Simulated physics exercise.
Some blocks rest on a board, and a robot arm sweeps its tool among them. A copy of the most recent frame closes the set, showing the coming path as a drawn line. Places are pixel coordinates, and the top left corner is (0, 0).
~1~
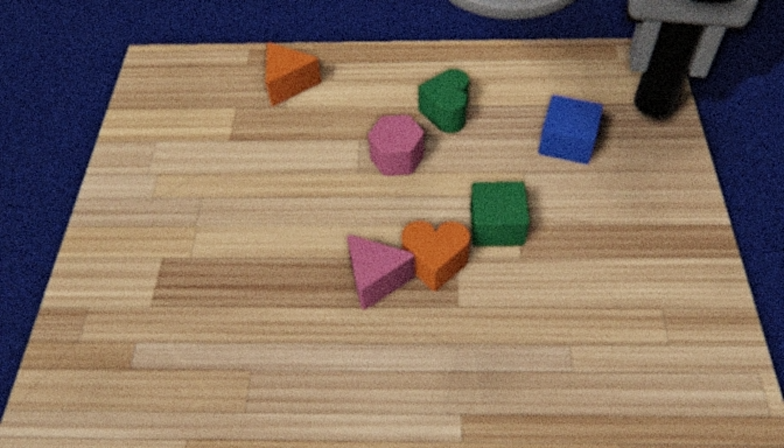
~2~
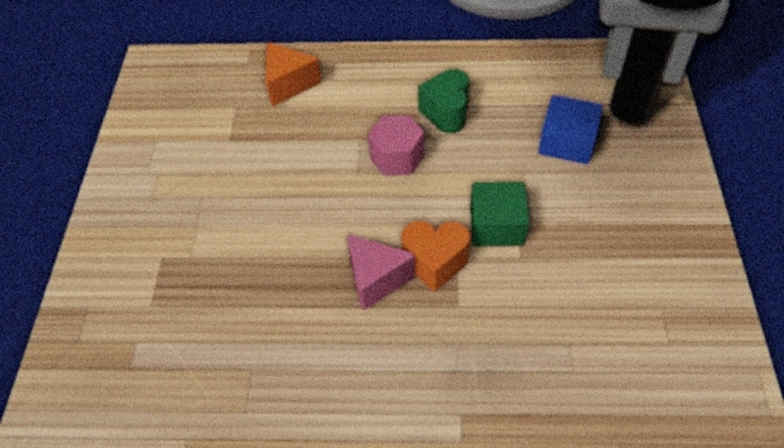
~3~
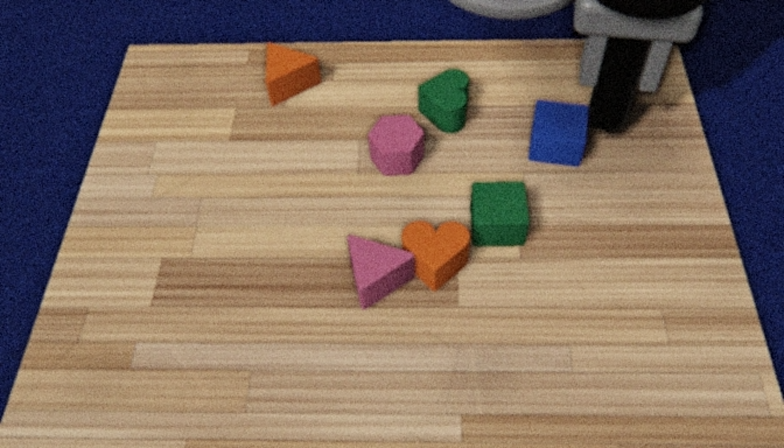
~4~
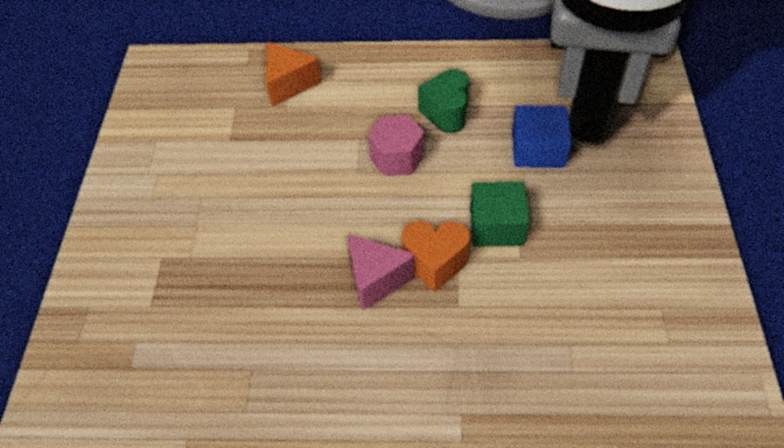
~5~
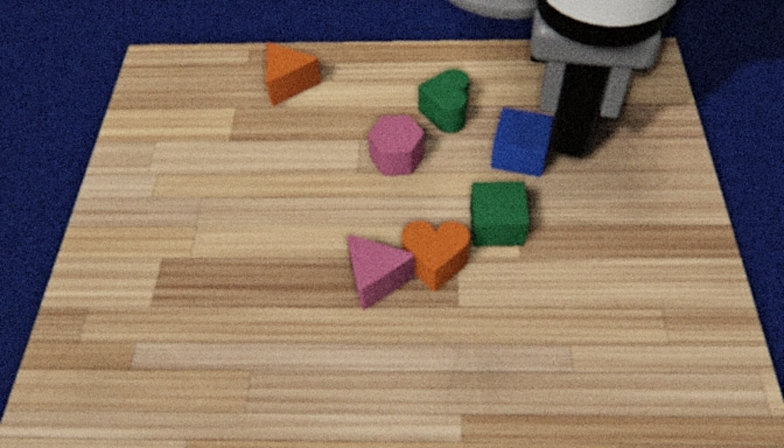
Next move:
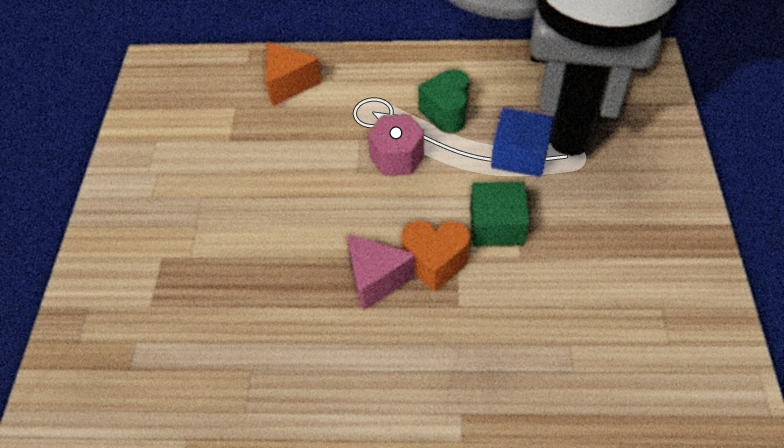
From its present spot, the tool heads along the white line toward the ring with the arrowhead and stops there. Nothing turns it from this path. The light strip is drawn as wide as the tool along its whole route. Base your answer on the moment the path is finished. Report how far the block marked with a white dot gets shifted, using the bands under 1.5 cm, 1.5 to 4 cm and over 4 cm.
Travels over 4 cm.
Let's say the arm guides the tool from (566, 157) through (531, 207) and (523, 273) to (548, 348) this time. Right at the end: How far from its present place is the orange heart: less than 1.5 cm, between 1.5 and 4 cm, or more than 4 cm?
It ends 1.5 to 4 cm away.
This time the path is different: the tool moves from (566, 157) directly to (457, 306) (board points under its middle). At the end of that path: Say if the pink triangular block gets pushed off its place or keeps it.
It will be nudged away from its spot.
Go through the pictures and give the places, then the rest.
In the first picture, lower end of the tool at (653, 103), tops of blocks, orange triangular block at (284, 60), pink hexagon at (396, 133), green heart at (447, 87), green four-sided block at (500, 202), blue four-sided block at (573, 116).
In the second picture, tool at (629, 109), blocks as before.
In the third picture, tool at (606, 117), blue four-sided block at (561, 120).
In the fourth picture, tool at (587, 128), blue four-sided block at (543, 124).
In the fifth picture, tool at (570, 141), orange triangular block at (284, 60), pink hexagon at (396, 133), green heart at (447, 87), green four-sided block at (500, 202), blue four-sided block at (524, 129).
The drawn path runs from (566, 157) via (495, 160) and (430, 140), ending at (373, 113); the dot is on the pink hexagon.
What follows on the original path. One third of the way, tool at (496, 145); green heart at (443, 86), turned 15° clockwise; blue four-sided block at (450, 131).
Two thirds of the way, tool at (429, 124); pink hexagon at (335, 138); green heart at (439, 80), turned 35° clockwise; blue four-sided block at (385, 125), turned 40° anticlockwise.
At the end, tool at (372, 97); orange triangular block not moved; pink hexagon at (314, 148), turned 15° anticlockwise; green heart at (435, 75), turned 55° clockwise; green four-sided block not moved; blue four-sided block at (354, 121), turned 65° anticlockwise.
